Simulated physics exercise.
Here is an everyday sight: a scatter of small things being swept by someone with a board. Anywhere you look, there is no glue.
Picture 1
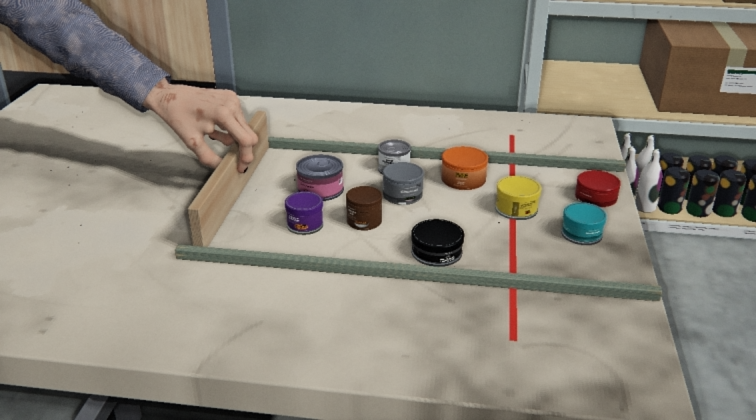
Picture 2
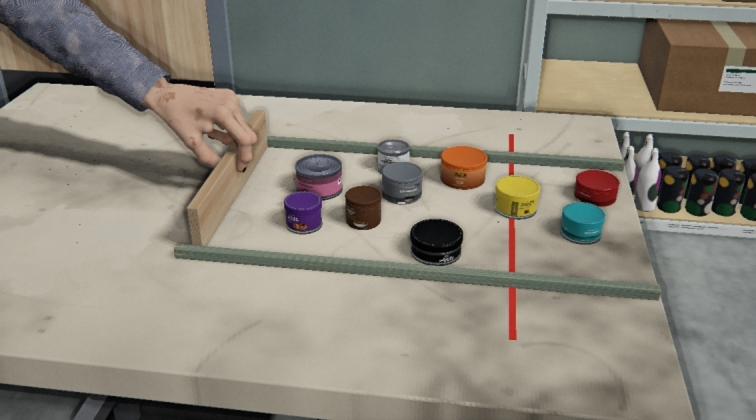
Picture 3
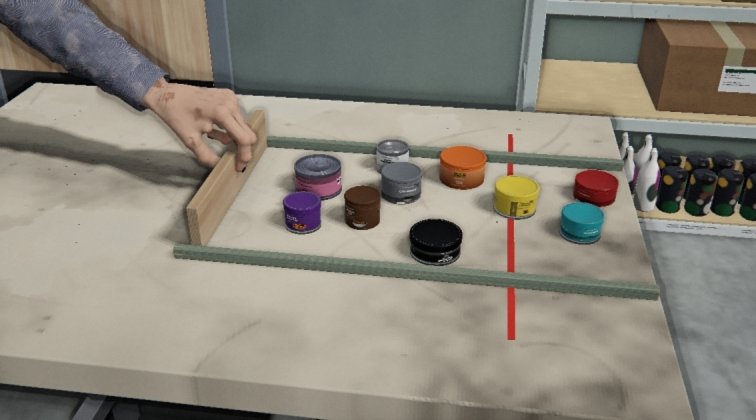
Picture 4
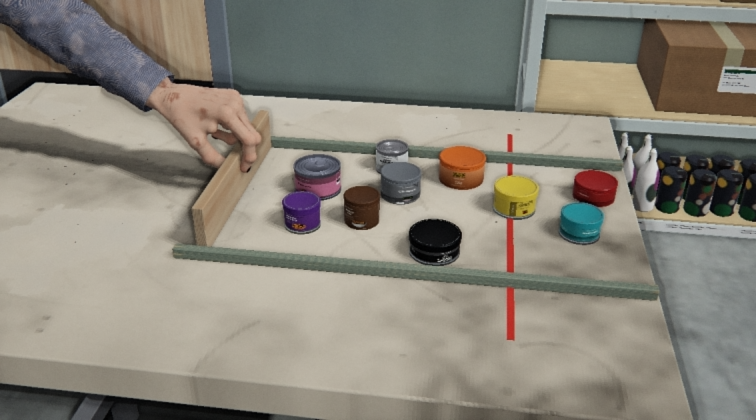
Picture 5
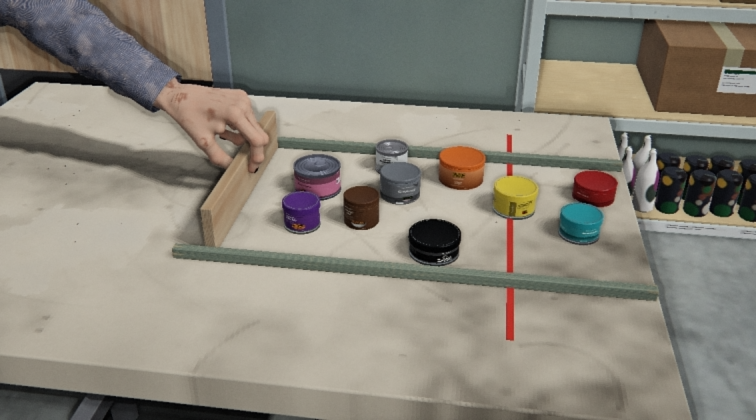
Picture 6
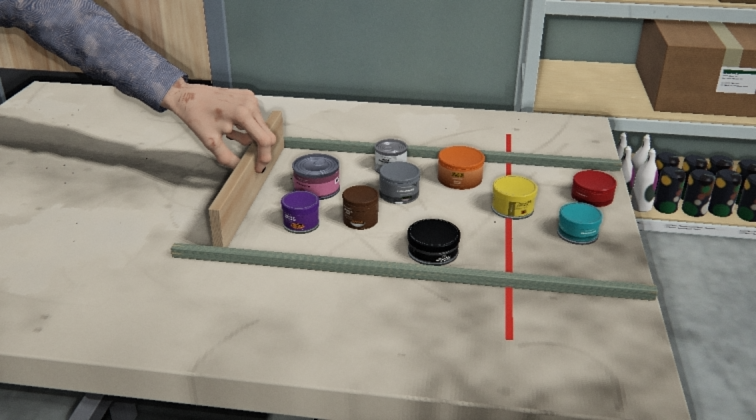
The video shows a hand holding a wooden board upright on a table beside scattered colourful lidded pots between two green strips, then moving the board slightly right toward them, while the pots and red line stay practically still.
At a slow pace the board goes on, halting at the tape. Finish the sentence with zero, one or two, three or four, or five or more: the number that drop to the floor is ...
The number that drop to the floor is zero.
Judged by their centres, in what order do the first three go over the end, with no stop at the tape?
Red tub, yellow tin, grey tub.
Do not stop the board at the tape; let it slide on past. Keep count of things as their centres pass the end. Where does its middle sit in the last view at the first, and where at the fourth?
I'd put the first at about (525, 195) and the next at about (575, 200).
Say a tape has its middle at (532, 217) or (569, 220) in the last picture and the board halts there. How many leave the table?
In order, 1 then 3.
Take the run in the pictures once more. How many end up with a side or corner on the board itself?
Counting them up gives 5.
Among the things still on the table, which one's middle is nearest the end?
Red tub.
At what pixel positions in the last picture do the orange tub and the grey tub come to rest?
The orange tub ends at (565, 170) and the grey tub at (578, 191).
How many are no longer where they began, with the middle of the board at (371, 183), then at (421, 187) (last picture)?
The counts are 5 and 8.
A little later, none off yet; red tub at rest near (593, 189); turquoise pot at rest near (579, 224); yellow tin at rest near (514, 198).
Next, none off yet; red tub at rest near (593, 189); turquoise pot at rest near (579, 224); yellow tin shifted a little near (533, 200).
When it is over, the number that fall off is zero.
